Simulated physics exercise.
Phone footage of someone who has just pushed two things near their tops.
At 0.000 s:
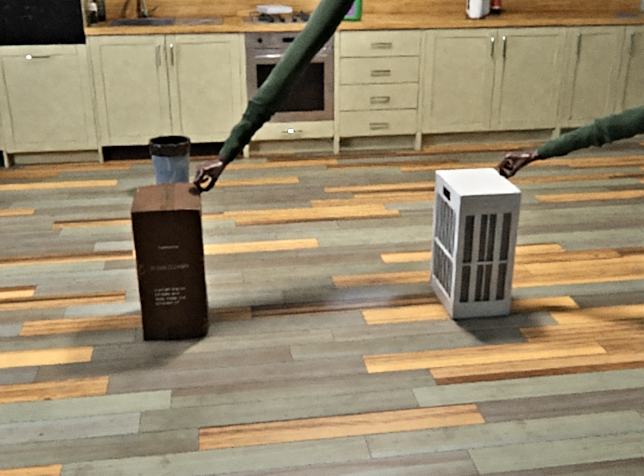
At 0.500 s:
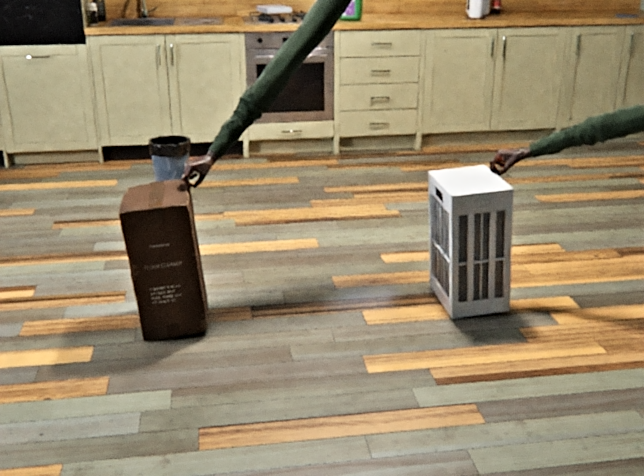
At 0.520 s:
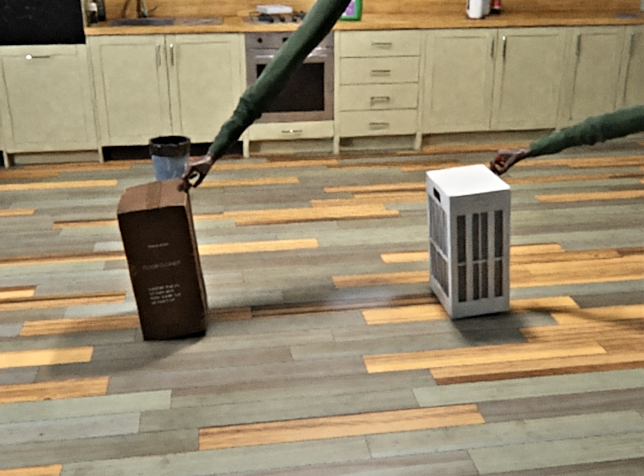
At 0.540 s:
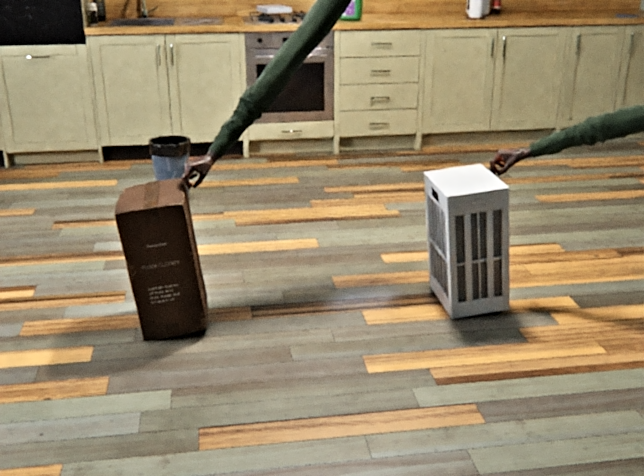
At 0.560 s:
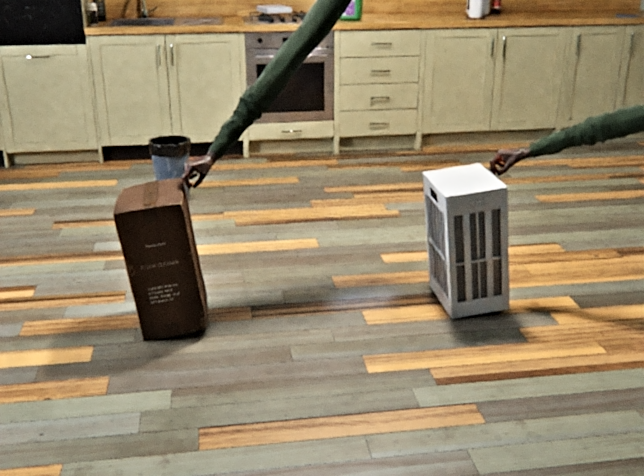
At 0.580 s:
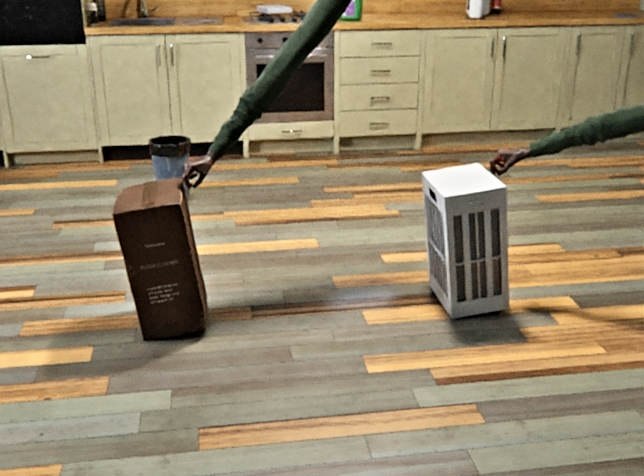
In a kitchen, two green-sleeved arms pushing a brown box and a white crate near their tops, both leaning slightly left.
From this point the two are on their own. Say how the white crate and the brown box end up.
What happens is that the white crate finishes upright and the brown box finishes upright.
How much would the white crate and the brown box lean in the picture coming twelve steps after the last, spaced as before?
At that point the first is 2° off upright and the second 2°.
After 0.78 s, white crate upright near (472, 242); brown box upright near (173, 260).
At rest (2.1 s), the white crate settles on its feet, near (472, 242); the brown box settles on its feet, near (172, 260).
